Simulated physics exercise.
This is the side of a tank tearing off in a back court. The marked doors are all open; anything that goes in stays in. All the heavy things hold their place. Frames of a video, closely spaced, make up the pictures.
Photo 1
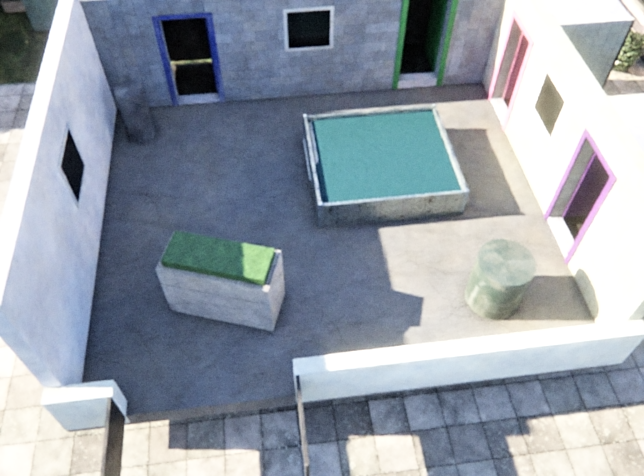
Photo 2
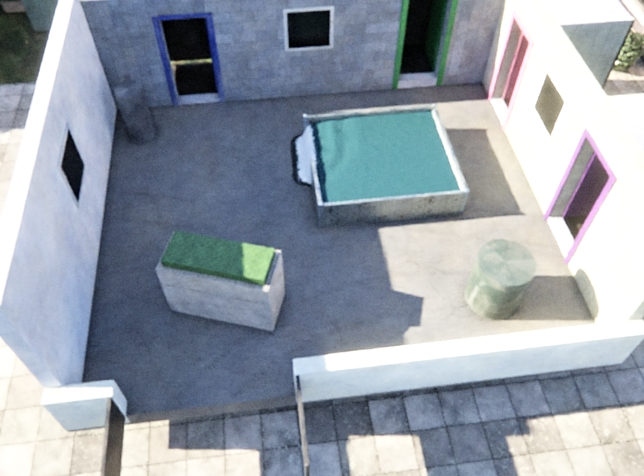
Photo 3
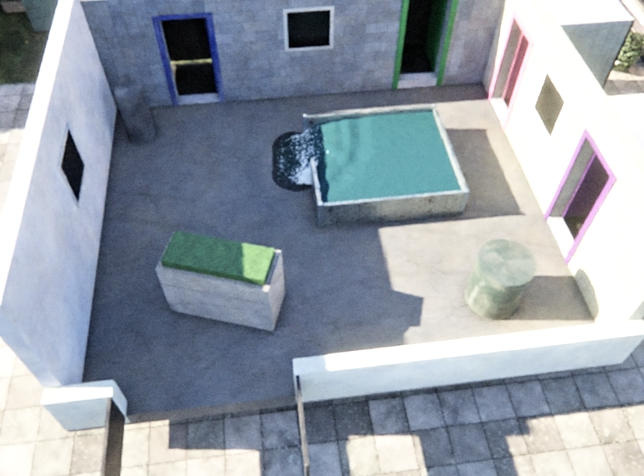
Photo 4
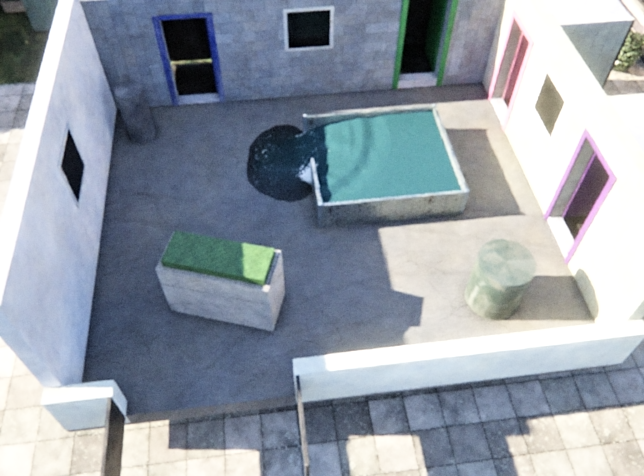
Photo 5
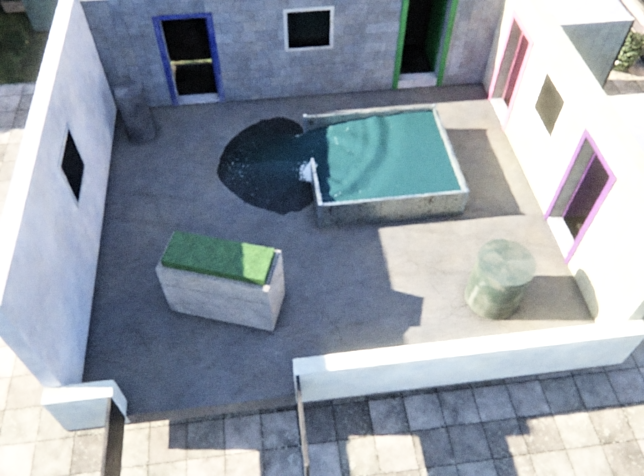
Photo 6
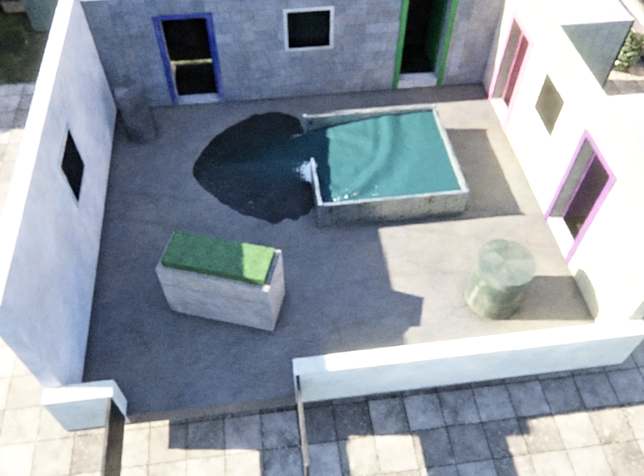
Water bursts from the left side of a tank and spreads leftward across the courtyard.
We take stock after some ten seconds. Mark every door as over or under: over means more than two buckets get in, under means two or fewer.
Purple door - under; pink door - under; green door - under; blue door - over.
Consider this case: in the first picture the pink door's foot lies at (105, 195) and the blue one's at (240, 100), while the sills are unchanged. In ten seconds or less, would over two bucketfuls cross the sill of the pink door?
So then the pink door tops it.
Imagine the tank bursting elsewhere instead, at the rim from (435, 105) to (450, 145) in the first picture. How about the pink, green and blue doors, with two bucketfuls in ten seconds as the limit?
Observed - pink runs over the limit, green keeps within bounds, blue keeps within bounds.
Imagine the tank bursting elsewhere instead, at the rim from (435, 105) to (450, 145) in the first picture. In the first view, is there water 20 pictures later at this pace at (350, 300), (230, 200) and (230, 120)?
One by one: Unsoaked; unsoaked; unsoaked.
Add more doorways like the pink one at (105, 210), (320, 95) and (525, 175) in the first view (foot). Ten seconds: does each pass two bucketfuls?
Taking them as listed, the first overshoots, the second undershoots and the third undershoots.
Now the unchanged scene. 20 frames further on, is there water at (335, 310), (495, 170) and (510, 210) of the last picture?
As listed, the points end up high and dry, high and dry and high and dry.
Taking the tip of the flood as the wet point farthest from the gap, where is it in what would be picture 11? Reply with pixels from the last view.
I'd go with roughly (111, 158).
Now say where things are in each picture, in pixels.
The first picture shows the water tank at (381, 155) is whole and still.
In the second picture, the front is at (297, 139), out from the gap at (310, 154).
In the third picture, the front is at (283, 138), out from the gap at (310, 154).
In the fourth picture, the front is at (254, 180), out from the gap at (310, 155).
In the fifth picture, water pours out at (310, 155) and has run to (223, 174).
In the sixth picture, the front is at (198, 174), out from the gap at (310, 154).
A moment on, water covers 20 % of the floor; the purple door not reached, the pink door not reached, the green door not reached, the blue door not reached.
Next, water covers 30 % of the floor; the purple door not reached, the pink door not reached, the green door not reached, the blue door under two buckets in.
Then, water covers 35 % of the floor; the purple door not reached, the pink door not reached, the green door not reached, the blue door over two buckets in.
Later, water covers 40 % of the floor; the purple door not reached, the pink door not reached, the green door not reached, the blue door far over two buckets in.
In the end, water covers 80 % of the floor; the purple door not reached, the pink door wet at the sill, nothing in, the green door wet at the sill, nothing in, the blue door far over two buckets in.
